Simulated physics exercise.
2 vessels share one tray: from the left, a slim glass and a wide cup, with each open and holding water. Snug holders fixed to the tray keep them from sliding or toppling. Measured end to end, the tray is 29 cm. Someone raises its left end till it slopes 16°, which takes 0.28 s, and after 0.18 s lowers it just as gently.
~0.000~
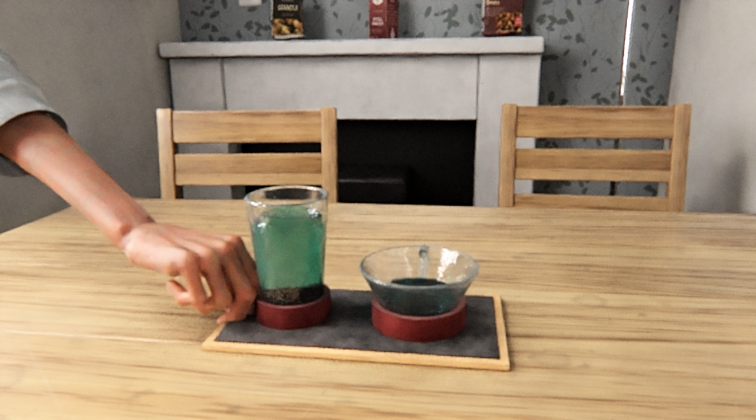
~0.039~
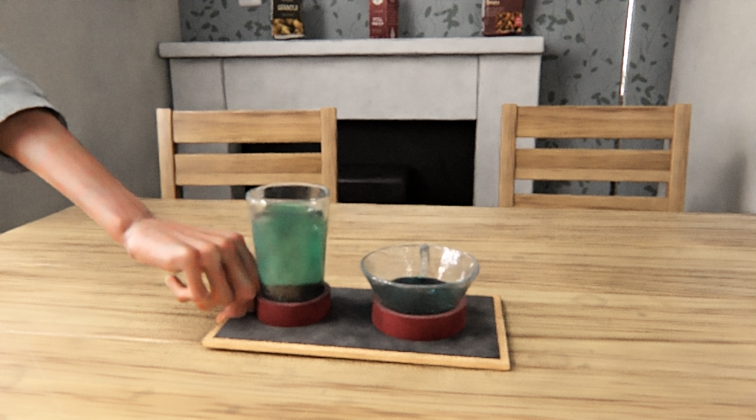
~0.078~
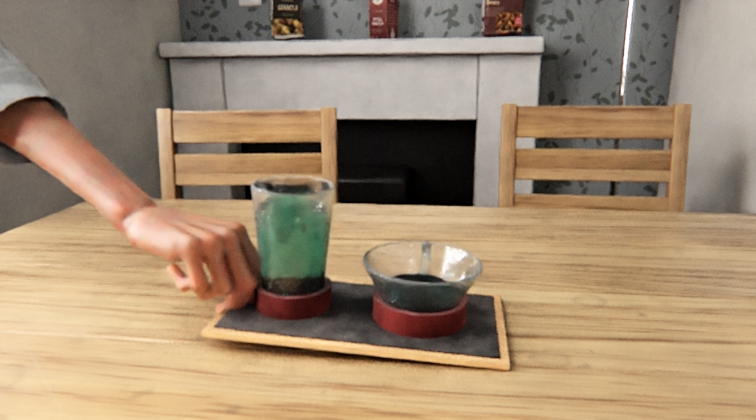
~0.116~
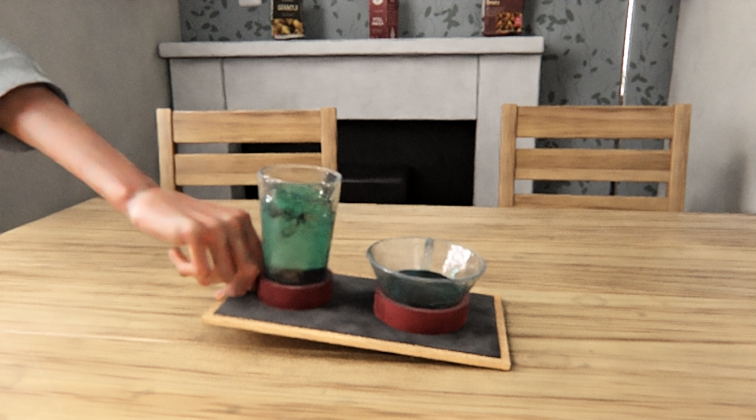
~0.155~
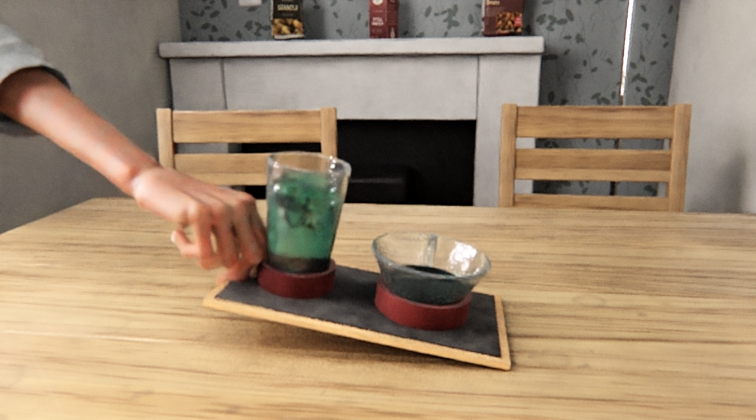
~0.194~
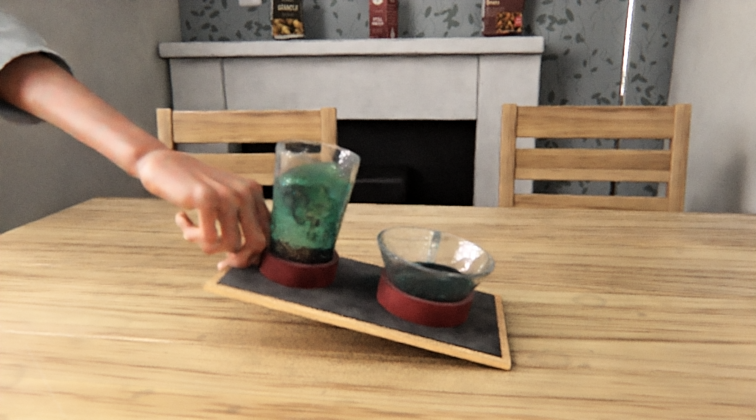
A hand at the left end of a dark, wood-edged tray gradually raises that end, tilting the slim glass of green liquid and the wide cup beside it toward the right, while the tray's right end stays on the wooden table.
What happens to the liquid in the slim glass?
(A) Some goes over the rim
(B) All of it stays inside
The answer is A.
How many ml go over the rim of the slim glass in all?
Roughly 6 ml in all.
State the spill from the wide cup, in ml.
Roughly 0 ml.
By 0.39 s the slope is 16°; losses from the left are 4, 0 ml.
By 0.59 s the slope is 9°; losses from the left are 4, 0 ml.
By 0.79 s the slope is 0°; losses from the left are 6, 0 ml.
By 0.99 s the slope is 0°; losses from the left are 6, 0 ml.
At rest losses from the left are 6, 0 ml.
